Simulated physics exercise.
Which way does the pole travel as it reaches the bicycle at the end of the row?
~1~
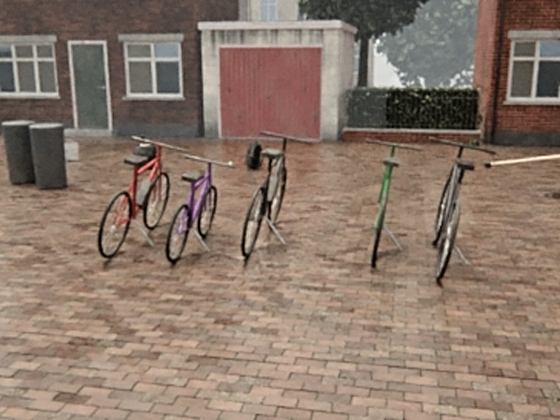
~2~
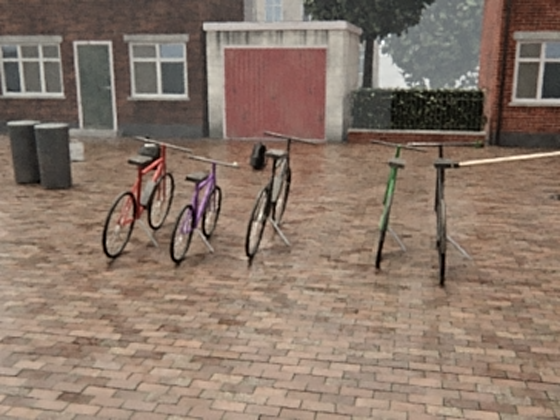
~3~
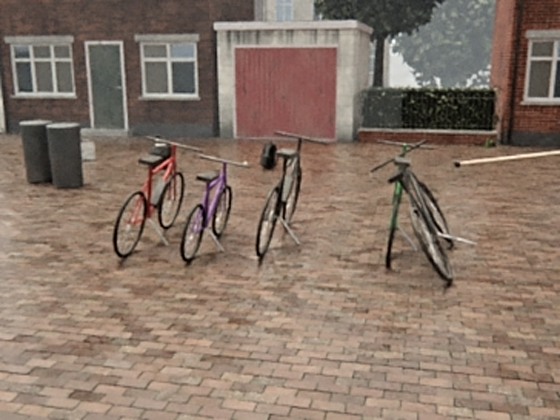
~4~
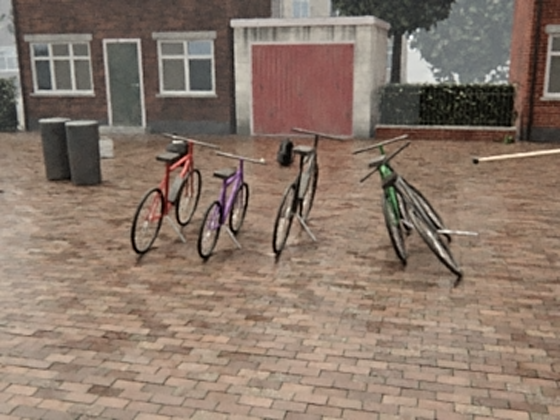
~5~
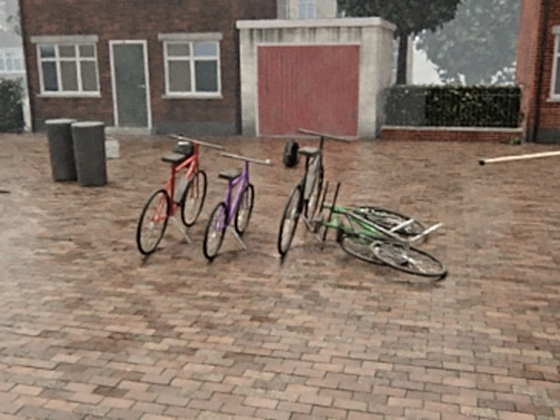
The pole moves to the left, coming in from the right side of the view.
